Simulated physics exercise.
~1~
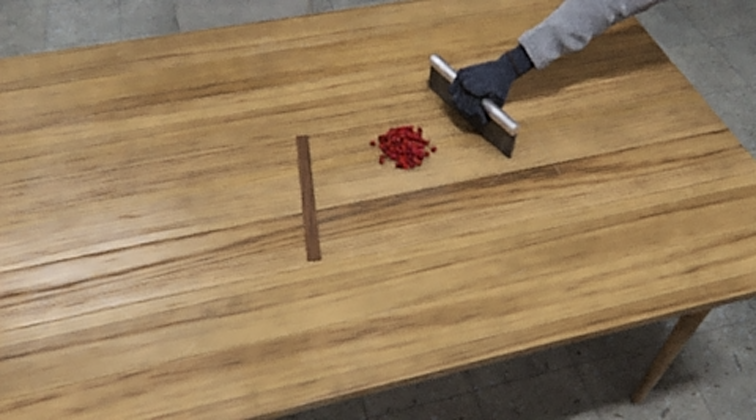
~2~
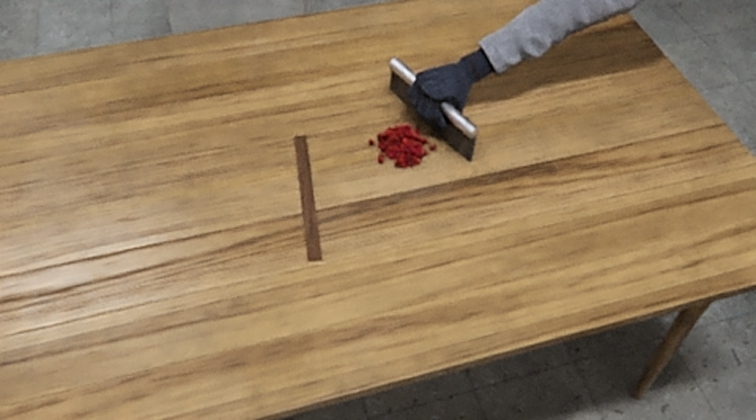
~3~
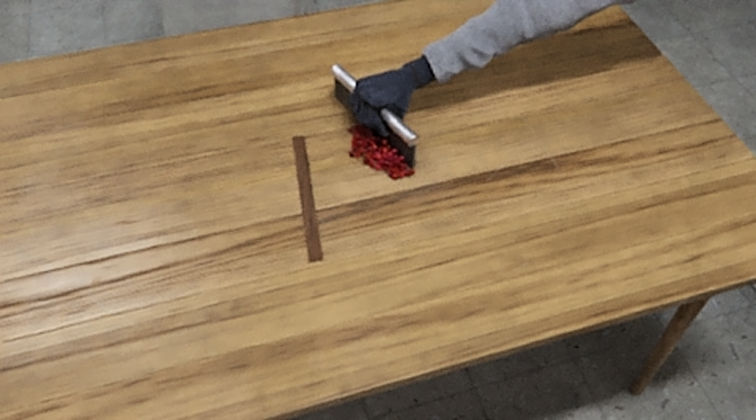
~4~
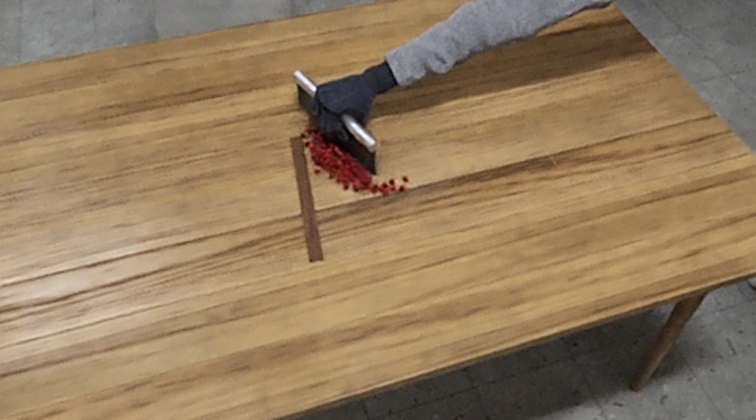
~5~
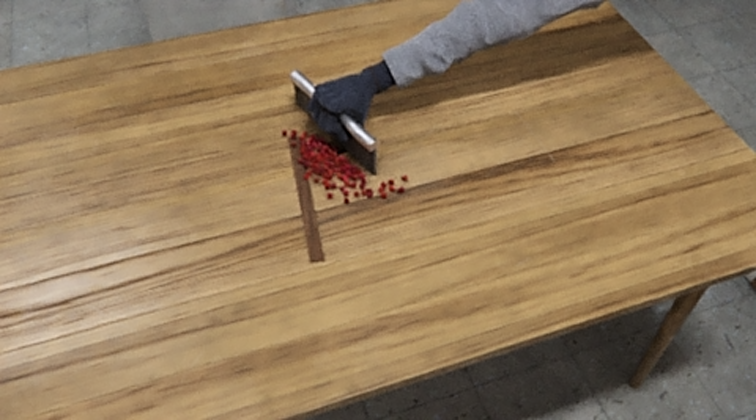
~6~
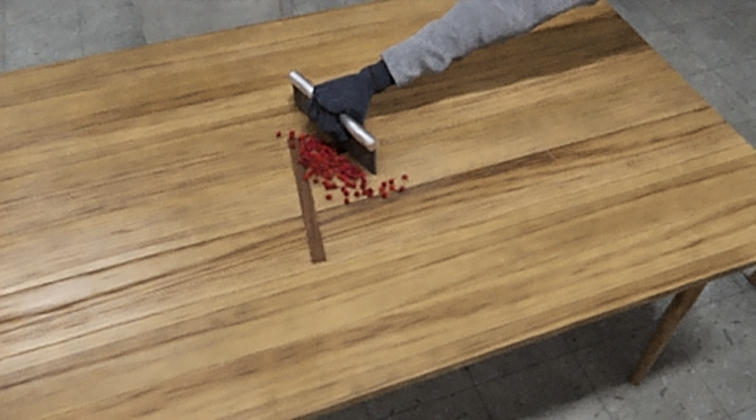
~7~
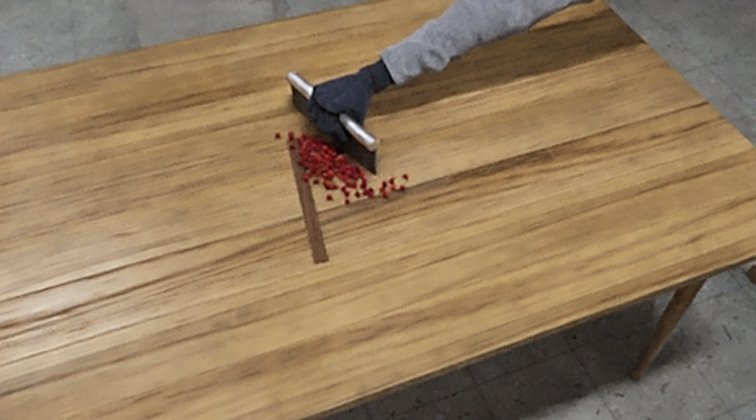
A gloved hand pushes red pieces left with a scraper, stopping as some reach the dark strip.
